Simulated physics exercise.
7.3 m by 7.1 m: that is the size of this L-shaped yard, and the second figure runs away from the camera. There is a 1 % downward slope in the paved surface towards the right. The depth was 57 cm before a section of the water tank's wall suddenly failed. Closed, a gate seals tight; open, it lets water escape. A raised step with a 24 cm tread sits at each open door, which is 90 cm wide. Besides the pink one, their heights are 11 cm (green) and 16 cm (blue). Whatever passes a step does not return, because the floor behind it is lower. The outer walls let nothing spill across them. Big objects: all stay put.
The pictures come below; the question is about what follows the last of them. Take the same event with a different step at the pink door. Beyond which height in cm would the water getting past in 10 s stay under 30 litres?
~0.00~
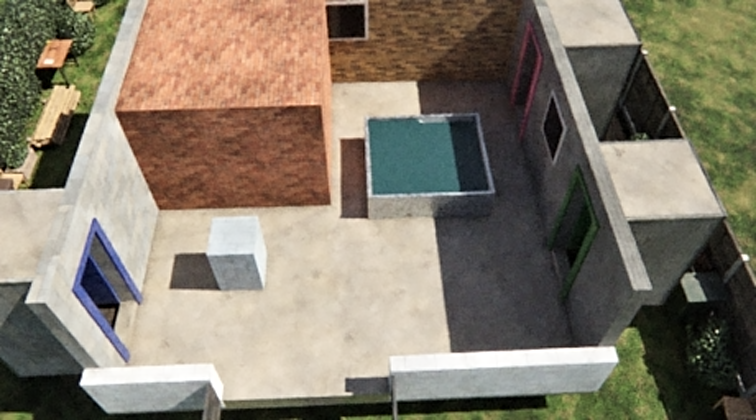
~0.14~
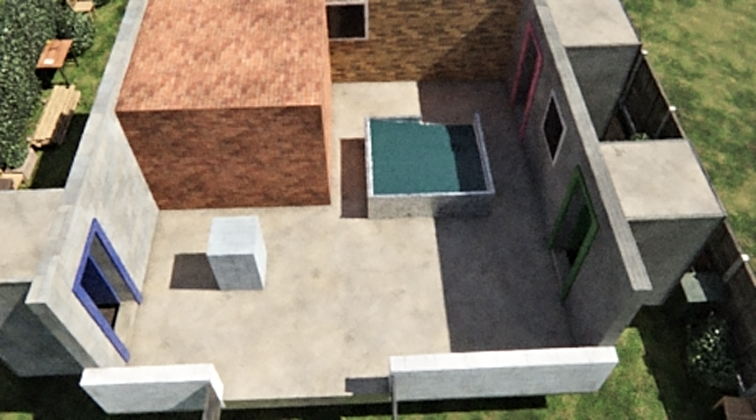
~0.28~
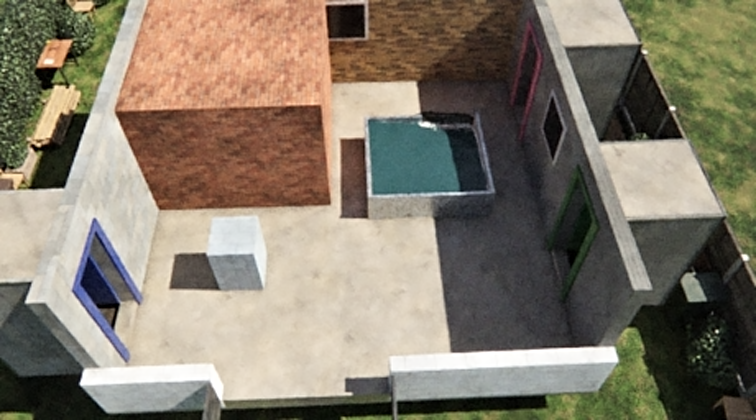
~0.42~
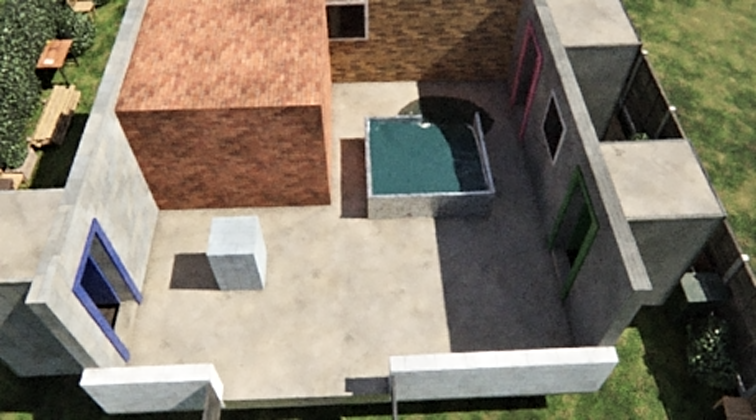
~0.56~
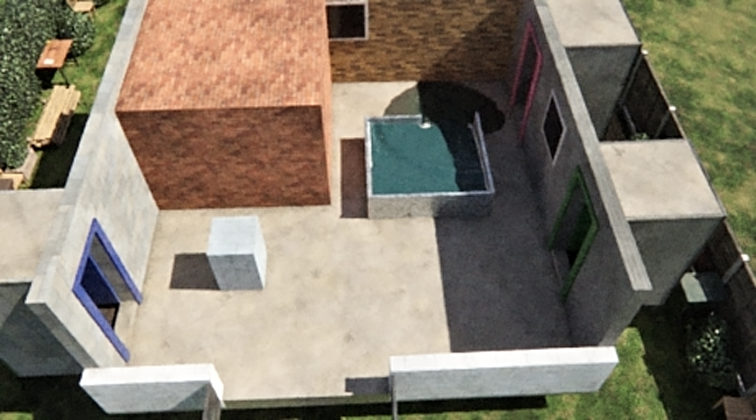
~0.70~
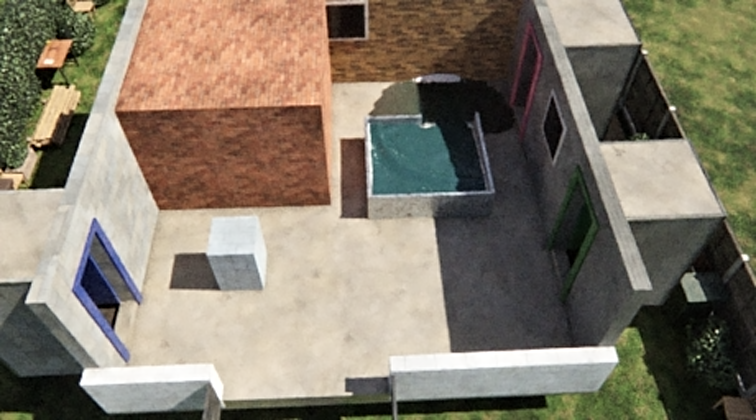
I would say 15 cm.
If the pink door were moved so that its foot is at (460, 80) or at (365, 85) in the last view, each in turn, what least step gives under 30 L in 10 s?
In turn: About 29 cm, about 11.5 cm.
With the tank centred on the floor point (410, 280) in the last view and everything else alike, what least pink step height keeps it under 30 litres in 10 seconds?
Then about 13.0 centimetres at the least.
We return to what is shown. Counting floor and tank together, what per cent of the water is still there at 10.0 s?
I'd say near 86 per cent is still there.
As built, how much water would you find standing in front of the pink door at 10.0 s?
Some 12.0 cm.
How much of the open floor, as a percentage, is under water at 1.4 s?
Wet share: Near 15 %.
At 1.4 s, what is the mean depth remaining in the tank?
Mean depth: Approx. 42 cm.
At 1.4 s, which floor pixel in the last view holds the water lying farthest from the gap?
(346, 85).
After 1.4 s water covers 15 % of the floor, deepest (50 cm) near (503, 81); 6 cm at the pink door, 0 litres in over its 9 cm step.
After 3.0 s water covers 25 % of the floor, deepest (32 cm) near (504, 87); 16 cm at the pink door, 23 litres in over its 9 cm step.
After 10.0 s water covers 75 % of the floor, deepest (13 cm) near (508, 103); 12 cm at the pink door, 148 litres in over its 9 cm step.
At the pink door as built, the water arrived by 0.9 s and peaked near 17 cm at 4.6 s.
With a step of 13 cm, 56 litres would have come in within the 10 s; with 17.5 cm, 12 litres. So under 30 litres takes about 15 cm.
